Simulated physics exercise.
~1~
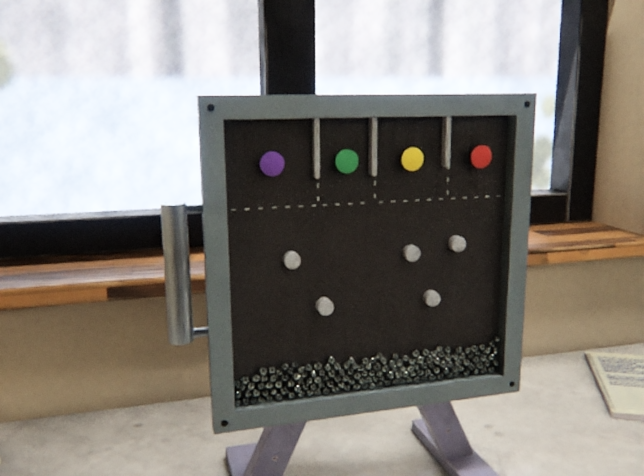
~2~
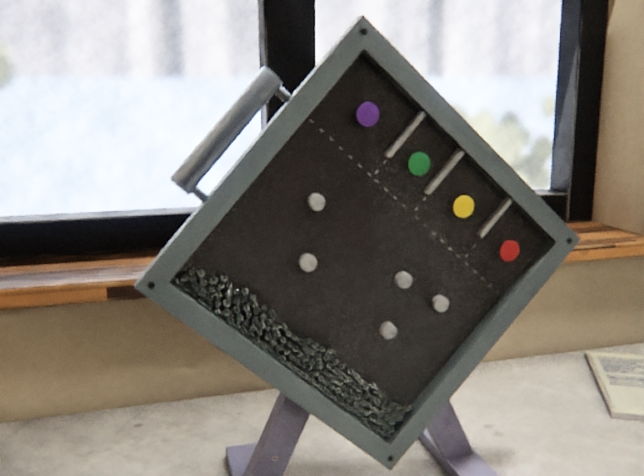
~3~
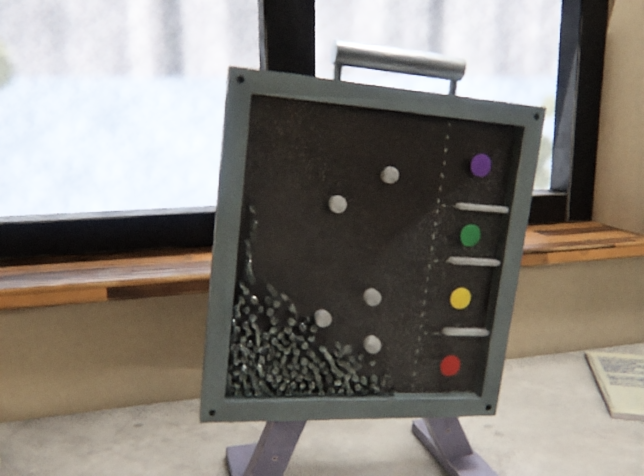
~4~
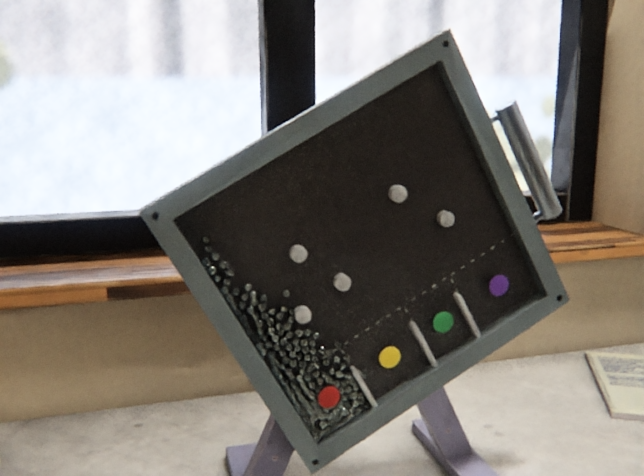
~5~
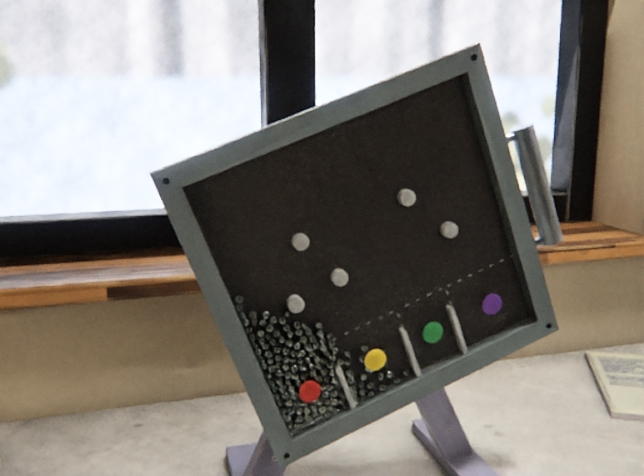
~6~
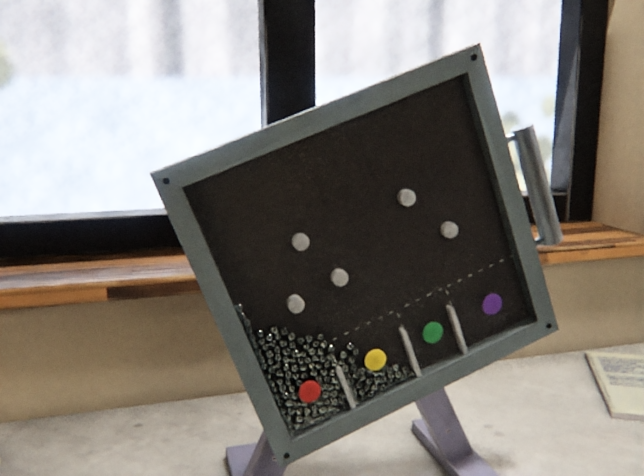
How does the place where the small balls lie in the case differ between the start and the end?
At the start they are spread along the whole bottom edge of the upright case, while at the end they are gathered farther to the left, in the lower left part of the tilted case around the red and yellow dots.
